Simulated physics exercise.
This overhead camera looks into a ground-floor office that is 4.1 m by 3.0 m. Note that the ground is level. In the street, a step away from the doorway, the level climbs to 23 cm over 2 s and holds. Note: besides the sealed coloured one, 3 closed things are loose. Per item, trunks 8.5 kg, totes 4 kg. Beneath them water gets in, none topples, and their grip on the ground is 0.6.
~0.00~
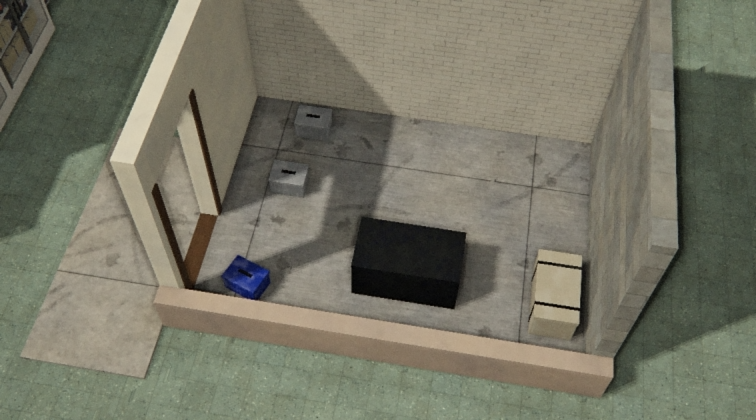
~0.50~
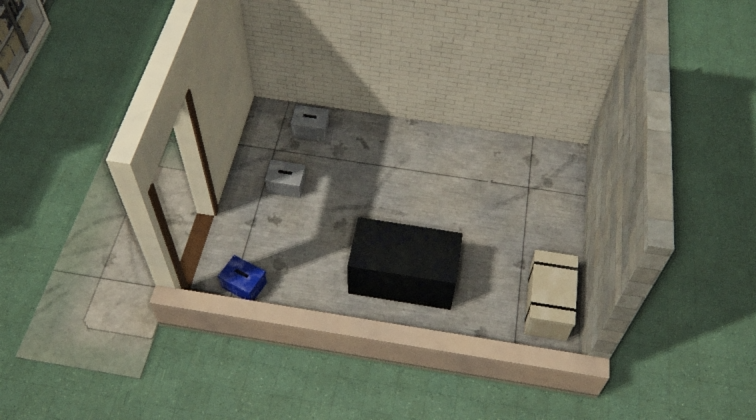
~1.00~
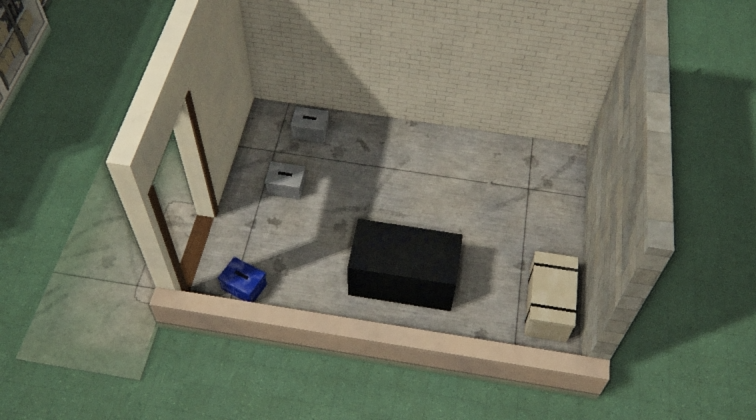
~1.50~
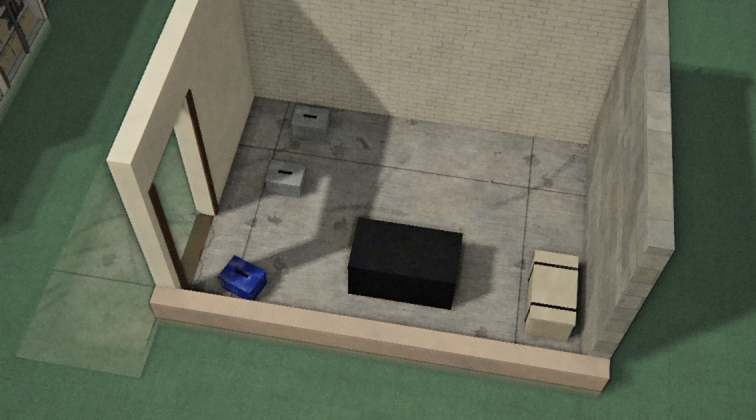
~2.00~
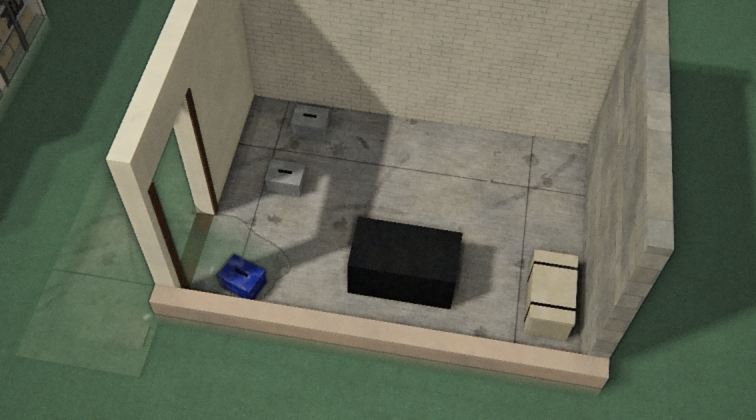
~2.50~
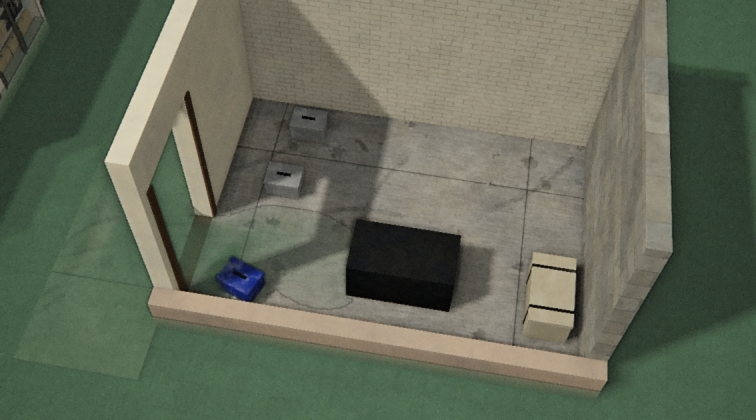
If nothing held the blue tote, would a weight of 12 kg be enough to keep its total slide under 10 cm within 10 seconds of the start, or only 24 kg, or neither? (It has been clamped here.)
My call: It moves too far either way.
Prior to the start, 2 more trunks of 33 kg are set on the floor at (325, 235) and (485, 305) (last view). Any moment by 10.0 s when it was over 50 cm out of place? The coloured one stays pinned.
Taking them in order, the first is beyond the line and the second is inside the line.
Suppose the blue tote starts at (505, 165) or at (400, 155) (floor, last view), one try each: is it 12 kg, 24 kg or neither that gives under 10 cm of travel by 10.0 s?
In turn: Only the larger holds; it takes the larger.
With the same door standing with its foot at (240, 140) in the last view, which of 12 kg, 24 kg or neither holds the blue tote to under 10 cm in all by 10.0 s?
There just the heavier succeeds.
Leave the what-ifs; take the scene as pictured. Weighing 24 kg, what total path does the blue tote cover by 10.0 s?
The total path comes to around 30 cm.
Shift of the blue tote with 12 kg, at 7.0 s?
Roughly 300 cm.
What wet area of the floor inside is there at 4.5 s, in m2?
10.0 m2.
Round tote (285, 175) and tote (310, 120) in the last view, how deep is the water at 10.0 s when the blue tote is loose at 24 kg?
Around 3 cm and 4 cm.
After 3.5 s the blue tote would be 108 cm from its start with 12 kg and 22 cm from its start with 24 kg; 9 cm of water round it then.
After 4.5 s the blue tote would be 230 cm from its start with 12 kg and 27 cm from its start with 24 kg; 9 cm of water round it then.
After 7.0 s the blue tote would be 316 cm from its start with 12 kg and 27 cm from its start with 24 kg; 10 cm of water round it then.
After 10.0 s the blue tote would be 277 cm from its start with 12 kg and 27 cm from its start with 24 kg; 13 cm of water round it then.
